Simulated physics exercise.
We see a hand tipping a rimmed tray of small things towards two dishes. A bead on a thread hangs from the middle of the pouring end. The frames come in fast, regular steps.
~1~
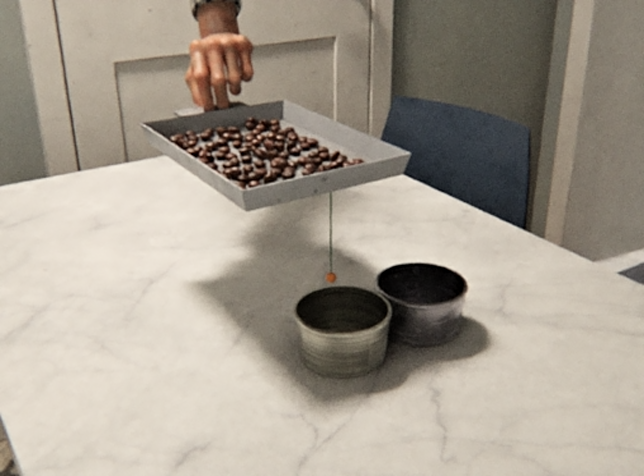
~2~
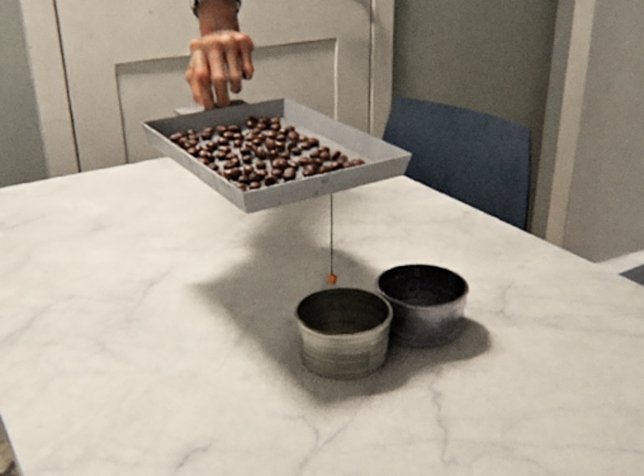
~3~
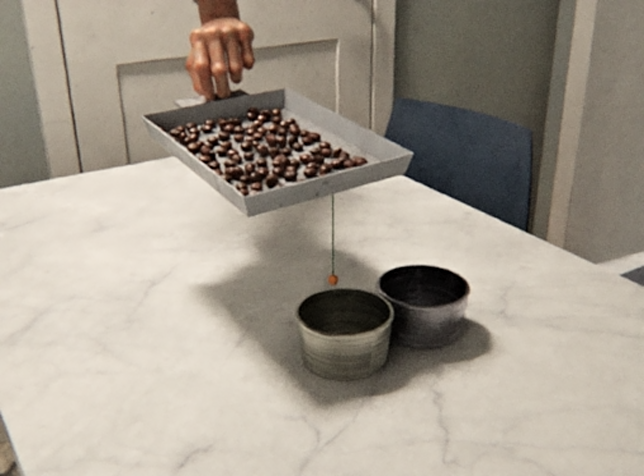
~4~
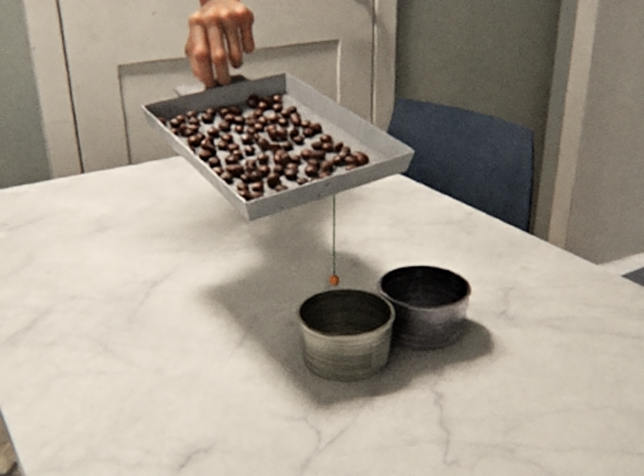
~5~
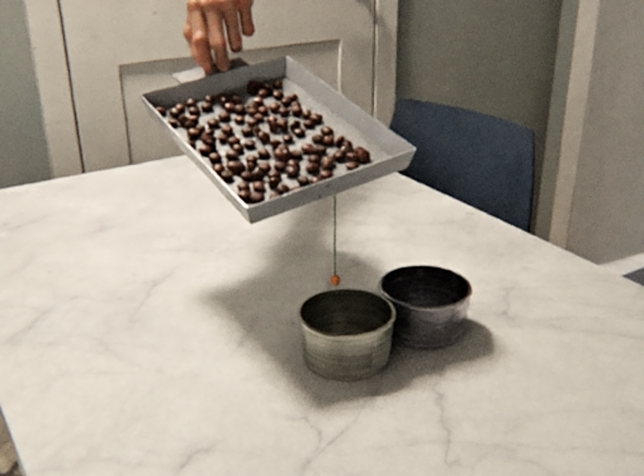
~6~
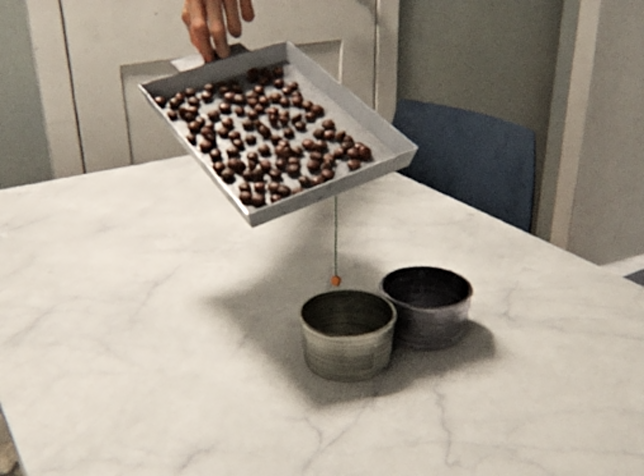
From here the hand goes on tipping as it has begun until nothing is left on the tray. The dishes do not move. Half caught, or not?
They take only the smaller part between them.
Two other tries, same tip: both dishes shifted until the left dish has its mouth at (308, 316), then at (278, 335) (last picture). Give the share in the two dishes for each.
The first gives 50 %, the second 80 %.
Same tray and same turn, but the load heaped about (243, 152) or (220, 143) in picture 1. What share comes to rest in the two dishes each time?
Roughly 0 per cent, and 0 per cent.
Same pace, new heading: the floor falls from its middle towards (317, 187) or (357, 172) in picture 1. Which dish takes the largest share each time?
First left, then the right dish.
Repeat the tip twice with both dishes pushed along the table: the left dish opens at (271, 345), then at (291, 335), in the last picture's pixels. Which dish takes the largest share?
First left, then the dish on the left.
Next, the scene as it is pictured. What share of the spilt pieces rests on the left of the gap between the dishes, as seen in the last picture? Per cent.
About 100 per cent.
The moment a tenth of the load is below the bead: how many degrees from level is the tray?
Near 75 degrees.
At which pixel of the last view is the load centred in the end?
Near (265, 375).
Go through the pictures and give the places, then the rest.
The first frame shows corners of the pouring end at (245, 187) and (403, 153), level; middle of the load at (261, 154), flat chocolate drops; left dish at (370, 348); right dish at (449, 319); bead on its thread at (331, 278).
The second frame shows corners of the pouring end at (246, 190) and (404, 153), level; middle of the load at (262, 154).
The third frame shows corners of the pouring end at (247, 194) and (405, 152), tipped barely, lowest at the left corner; middle of the load at (263, 150).
The fourth frame shows corners of the pouring end at (248, 199) and (407, 150), tipped a little, lowest at the left corner; middle of the load at (264, 144).
The fifth frame shows corners of the pouring end at (249, 203) and (408, 148), tipped a little, lowest at the left corner; middle of the load at (265, 137).
The sixth frame shows corners of the pouring end at (251, 208) and (410, 146), tipped clearly, lowest at the left corner; middle of the load at (265, 132); left dish at (374, 352); right dish at (454, 323).
Soon, tray tipped steeply; nearly all on the tray; a stray few in the air.
A while on, tray tipped past a quarter turn; about a quarter on the tray; a stray few in the left dish; about two thirds outside both; about a quarter in the air.
Towards the end, tray tipped past a quarter turn; a small part in the left dish; nearly all outside both.
Finally, tray tipped past a quarter turn; a small part in the left dish; none in the right dish; nearly all outside both.
